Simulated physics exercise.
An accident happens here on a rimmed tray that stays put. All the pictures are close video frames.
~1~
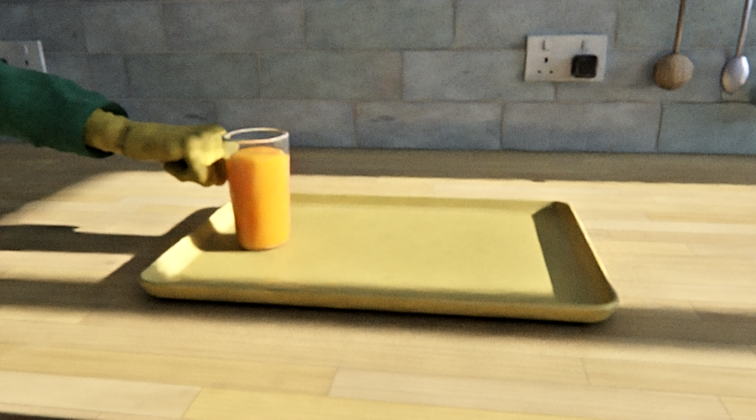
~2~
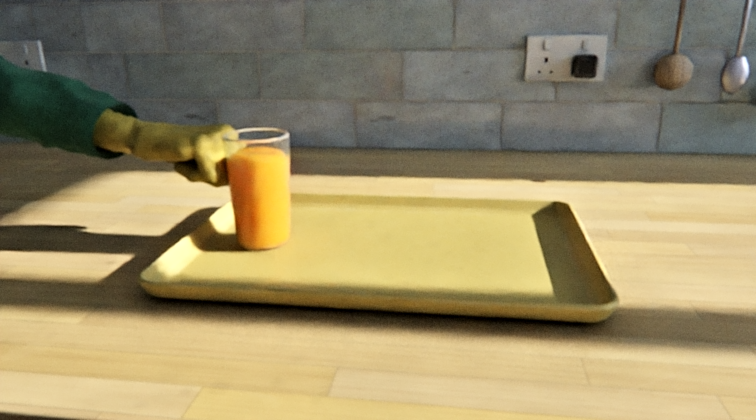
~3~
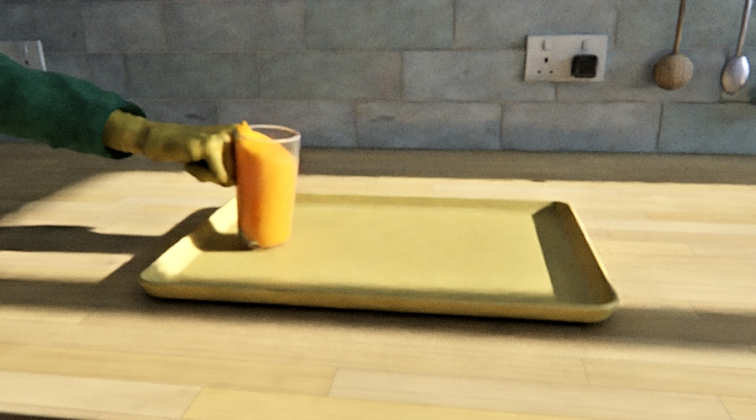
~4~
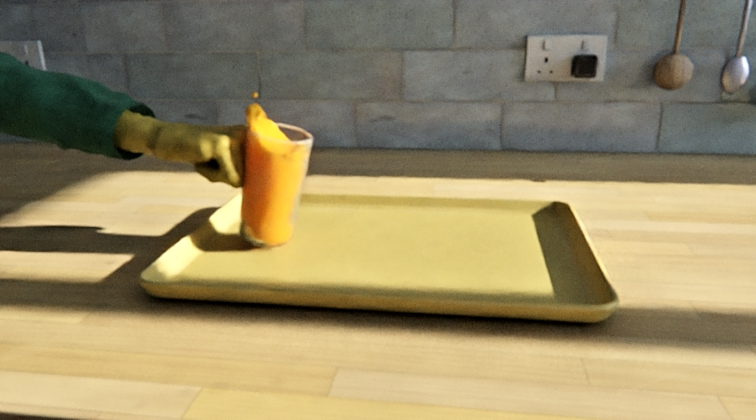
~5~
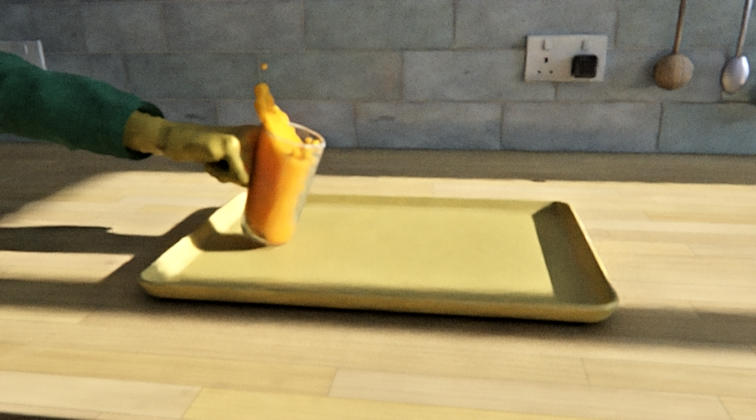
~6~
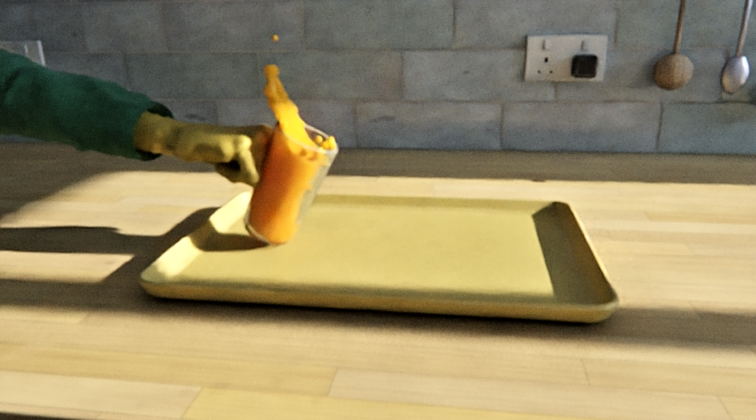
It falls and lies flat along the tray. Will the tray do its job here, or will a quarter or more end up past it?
A quarter or more ends up past it.
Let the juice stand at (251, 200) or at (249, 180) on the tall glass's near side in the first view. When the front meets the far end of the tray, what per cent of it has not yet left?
Well, it keeps something like 45 per cent in the first case and 50 per cent in the second.
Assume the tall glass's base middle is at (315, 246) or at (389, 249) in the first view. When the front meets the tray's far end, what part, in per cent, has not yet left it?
Roughly 60 percent in the first spot and 60 percent in the second.
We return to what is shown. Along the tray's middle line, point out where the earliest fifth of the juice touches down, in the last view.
I'd put the spot somewhere close to pixel (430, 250).
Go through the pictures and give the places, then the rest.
The first frame shows tilt 0°; right rim (285, 137); surface from (232, 152) to (285, 153); the tray's far rim is at (588, 244); the tray is clear ahead.
The second frame shows tilt 0°; right rim (285, 137); surface from (233, 152) to (285, 153).
The third frame shows tilt 6°; right rim (297, 138); surface from (243, 130) to (293, 155).
The fourth frame shows tilt 13°; right rim (309, 141); surface from (254, 127) to (307, 146); 3 per cent is over the edge.
The fifth frame shows tilt 19°; right rim (322, 145); surface from (262, 146) to (319, 141); 6 per cent is over the edge.
The sixth frame shows tilt 26°; right rim (335, 151); surface from (270, 158) to (335, 147); 8 per cent is over the edge.
A moment on, the tall glass lies on its side and 79 per cent is in the glass, 7 on the tray and 14 above or beyond its rim.
Next, the tall glass lies on its side and 43 per cent is in the glass, 47 on the tray and 10 above or beyond its rim.
Then the tall glass lies on its side and 25 per cent is in the glass, 51 on the tray and 23 above or beyond its rim.
Later the tall glass lies on its side and 14 per cent is in the glass, 49 on the tray and 36 above or beyond its rim.
At rest 64 per cent is held by tray and glass, 36 is off the tray.
